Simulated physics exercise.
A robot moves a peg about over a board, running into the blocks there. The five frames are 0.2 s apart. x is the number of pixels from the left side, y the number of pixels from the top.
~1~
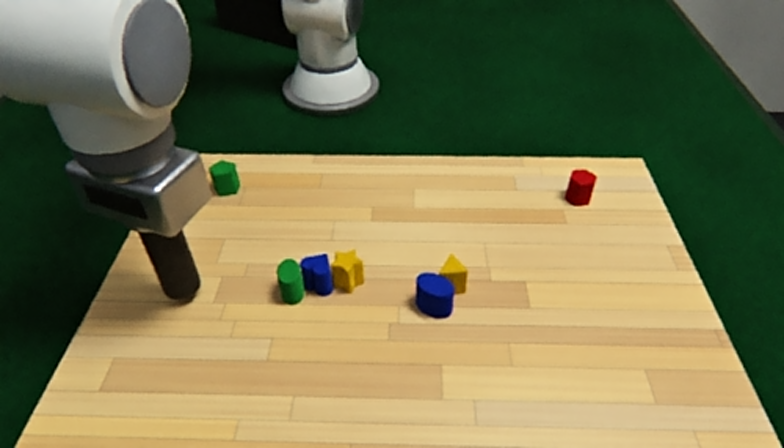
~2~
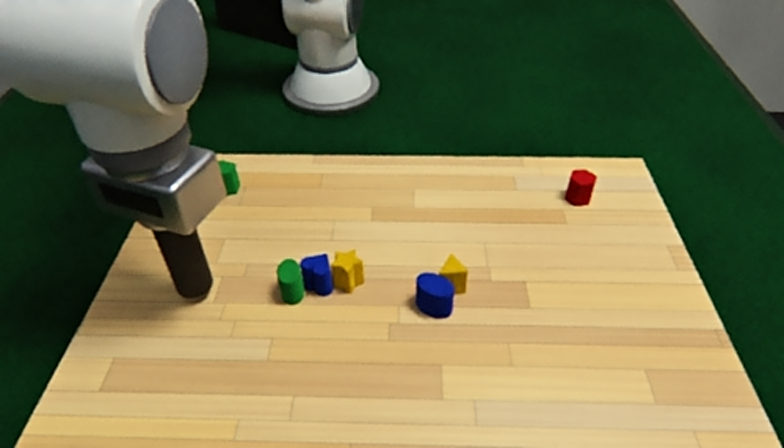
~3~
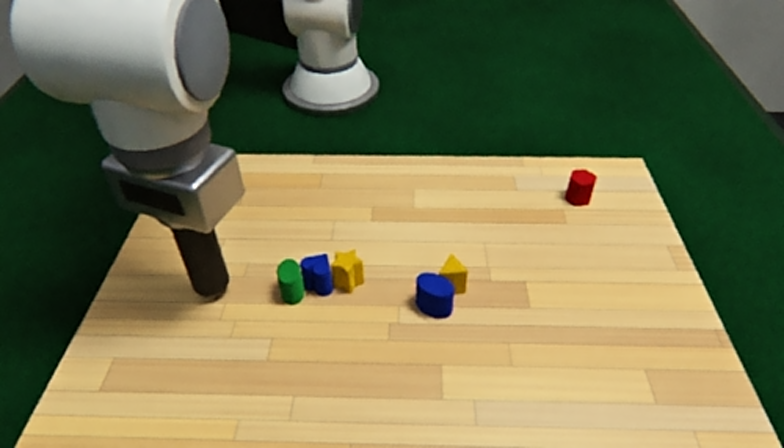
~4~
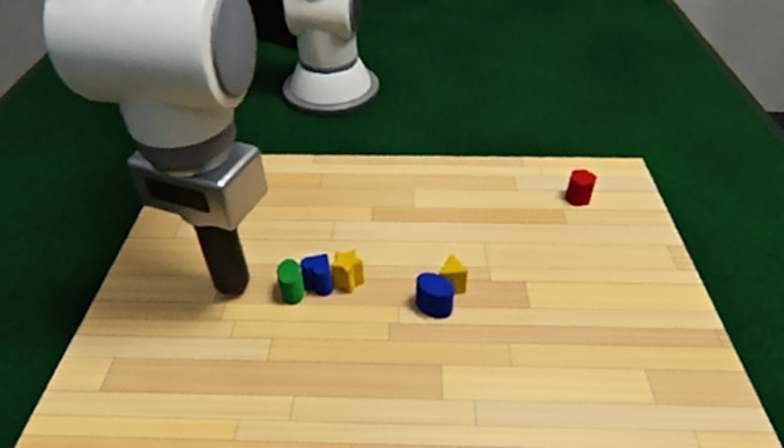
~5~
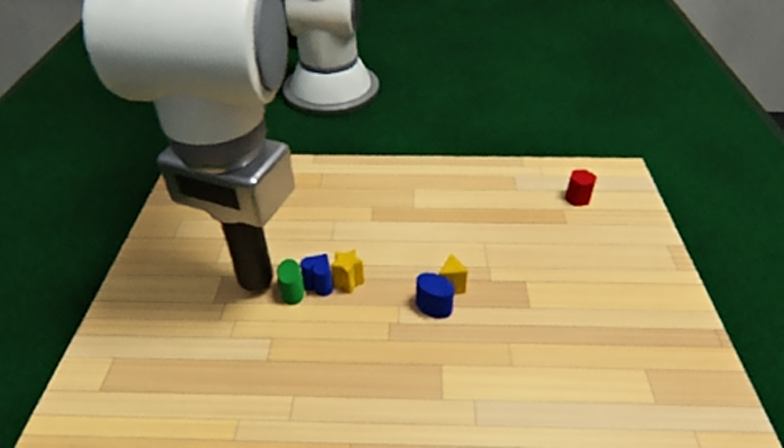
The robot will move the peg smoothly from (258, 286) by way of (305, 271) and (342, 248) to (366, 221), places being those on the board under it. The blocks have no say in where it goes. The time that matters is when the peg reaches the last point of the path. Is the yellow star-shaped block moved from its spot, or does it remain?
It is moved off its spot.
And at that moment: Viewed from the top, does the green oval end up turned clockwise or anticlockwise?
Answer: Clockwise.
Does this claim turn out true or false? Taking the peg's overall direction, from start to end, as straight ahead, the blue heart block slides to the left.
False
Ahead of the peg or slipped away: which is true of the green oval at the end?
I'd say it has come free.
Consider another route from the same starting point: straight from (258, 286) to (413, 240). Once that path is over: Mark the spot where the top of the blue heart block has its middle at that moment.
Close to (339, 270).
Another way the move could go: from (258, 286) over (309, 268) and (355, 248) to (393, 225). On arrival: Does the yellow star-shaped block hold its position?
I'd say no.
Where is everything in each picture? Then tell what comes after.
The first frame shows peg tip at (183, 287); block tops, green oval at (288, 270); blue heart block at (317, 263); yellow star-shaped block at (346, 259).
The second frame shows peg at (195, 286); blocks unchanged.
The third frame shows peg at (212, 284); blocks unchanged.
The fourth frame shows peg at (232, 281); blocks unchanged.
The fifth frame shows peg at (256, 279); green oval at (288, 270); blue heart block at (317, 263); yellow star-shaped block at (346, 259).
On the path given first. One third of the way, peg at (304, 263); green oval at (304, 271), turned 65° clockwise; blue heart block at (337, 270), turned 15° anticlockwise; yellow star-shaped block at (359, 257), turned 40° anticlockwise.
Two thirds of the way, peg at (342, 241); green oval at (304, 271), turned 65° clockwise; blue heart block at (337, 270), turned 15° anticlockwise; yellow star-shaped block at (359, 257), turned 40° anticlockwise.
At the end, peg at (366, 214); green oval at (304, 271), turned 65° clockwise; blue heart block at (337, 270), turned 15° anticlockwise; yellow star-shaped block at (359, 257), turned 40° anticlockwise.
